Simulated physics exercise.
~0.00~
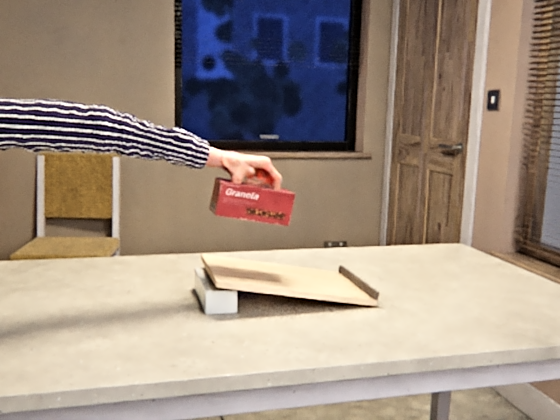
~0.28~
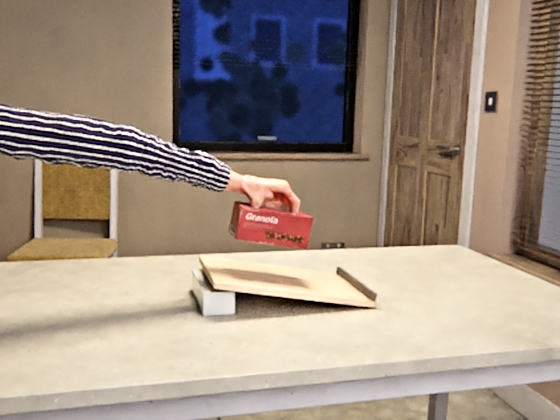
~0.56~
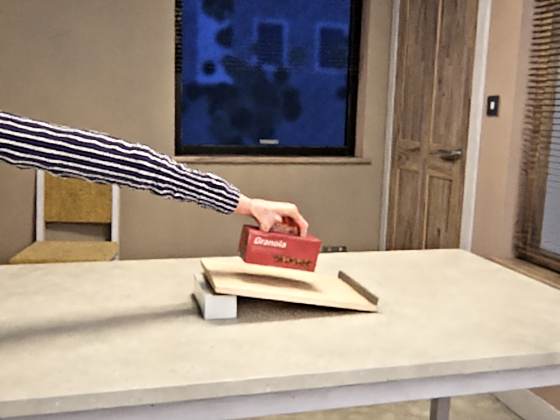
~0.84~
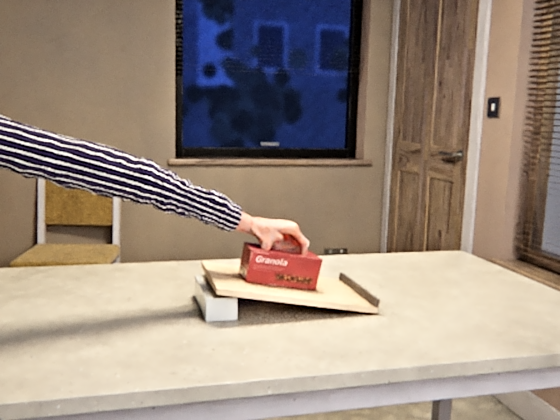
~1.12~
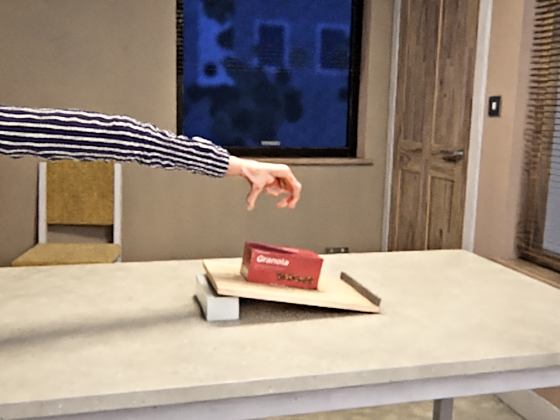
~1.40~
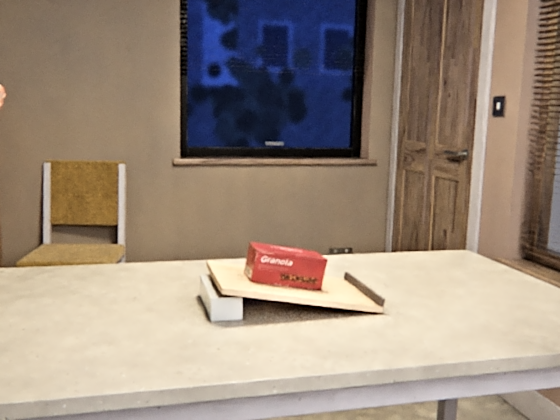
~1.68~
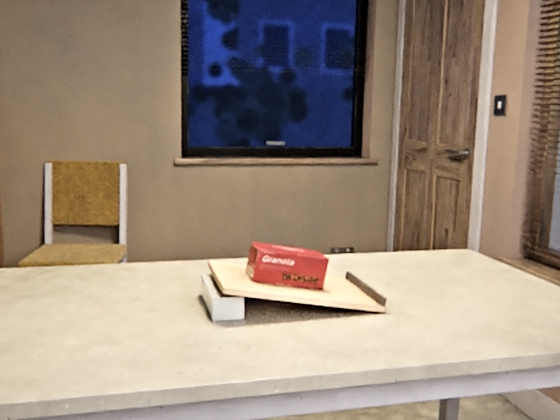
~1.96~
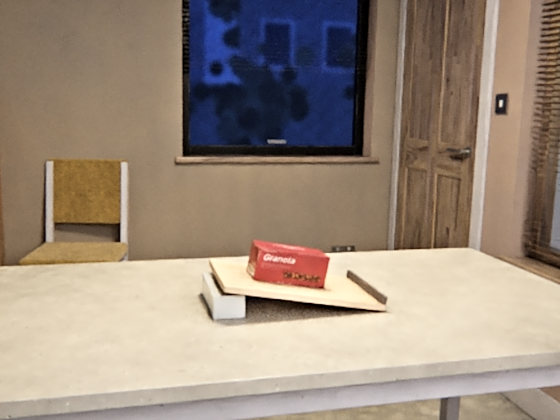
The video shows a hand in a striped sleeve lowering a red carton labelled Granola onto a tilted board propped on a white block on a table. The hand lets go and withdraws to the left, and the carton stays at rest on the slope.
